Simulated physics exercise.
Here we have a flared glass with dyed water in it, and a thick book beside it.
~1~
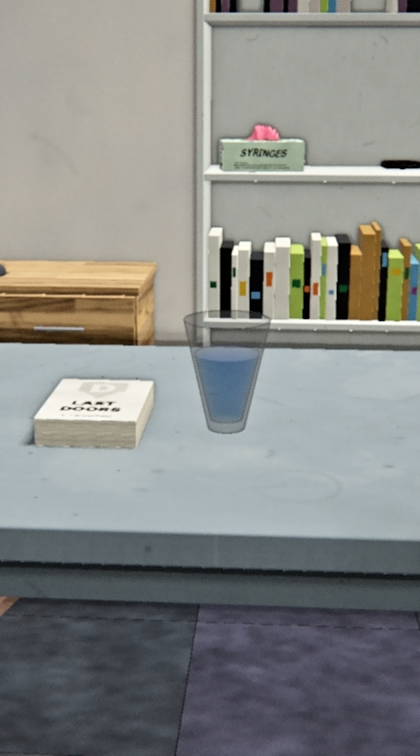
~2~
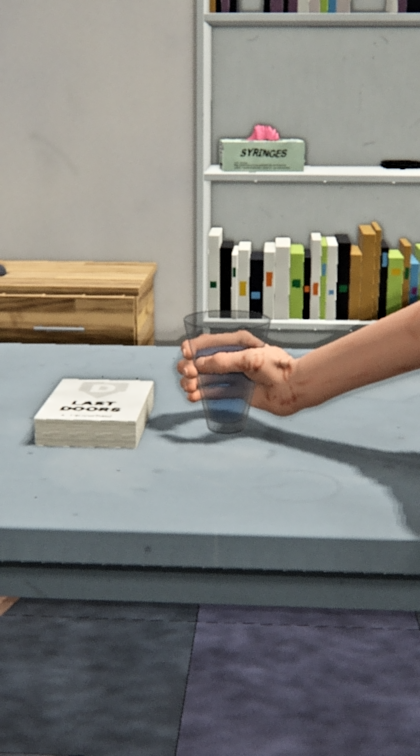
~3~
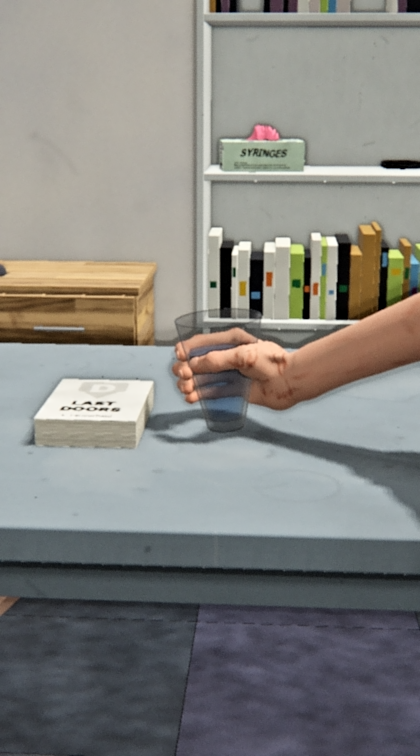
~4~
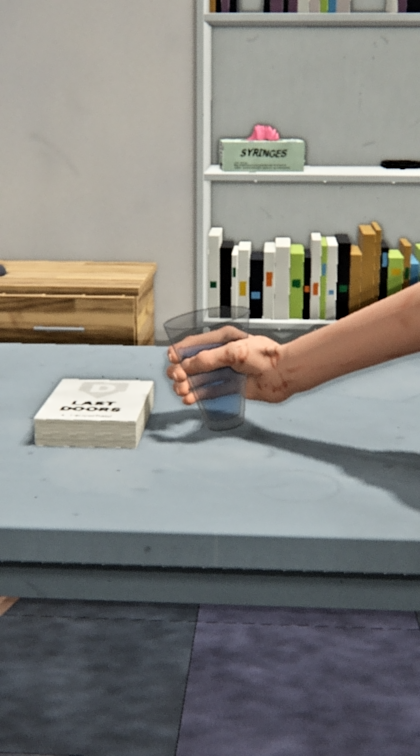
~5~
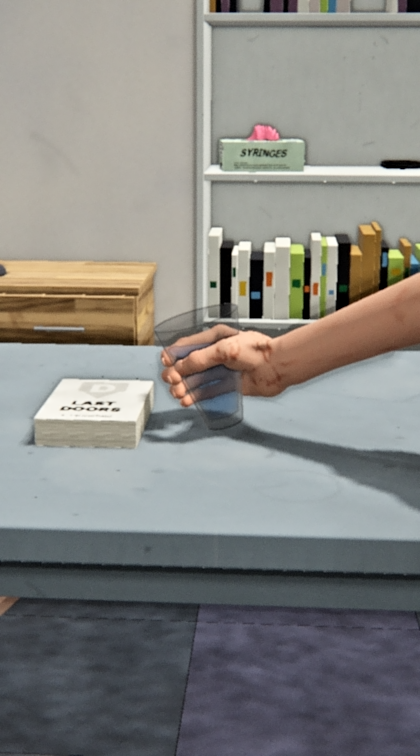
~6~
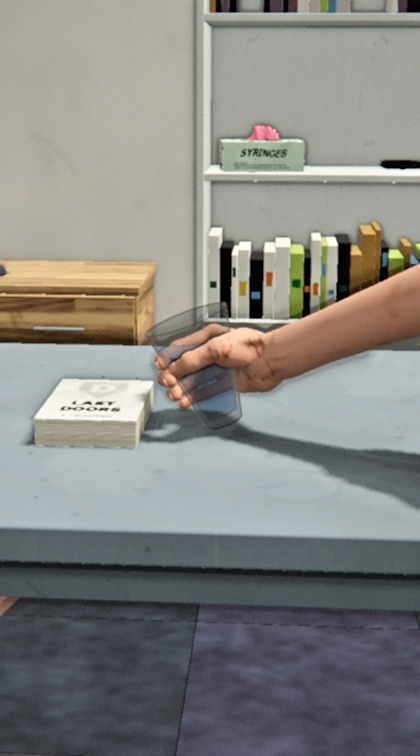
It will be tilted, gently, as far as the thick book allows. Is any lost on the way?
As it turns out, it slops over.
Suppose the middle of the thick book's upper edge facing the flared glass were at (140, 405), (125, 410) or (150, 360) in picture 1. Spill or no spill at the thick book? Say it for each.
In that order: Slops over, leaks, loses none.
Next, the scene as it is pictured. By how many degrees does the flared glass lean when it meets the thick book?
About 55°.
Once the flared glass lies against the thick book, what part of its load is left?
Some 70 per cent.
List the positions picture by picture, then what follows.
It stands upright; flared glass (227, 369) about two thirds full, in the first picture.
A hand takes hold; flared glass about two thirds full, surface at (227, 354); thick book (97, 411), in the second picture.
Tipping on its foot; flared glass (222, 368) about two thirds full, in the third picture.
The top moves towards the thick book; flared glass about two thirds full, surface at (212, 351); thick book (97, 411), in the fourth picture.
On the way over; flared glass (209, 366) about two thirds full, in the fifth picture.
It is leaning; flared glass (203, 366) tipped 20°; thick book (97, 411), in the sixth picture.
Shortly, the flared glass leans by about 35°; none is lost.
Then, the flared glass leans by about 50°; it has lost some; nearly all of the dyed water is inside.
At the finish, the flared glass leans by about 55°, against the thick book; it has lost some; about three quarters of the dyed water is inside.
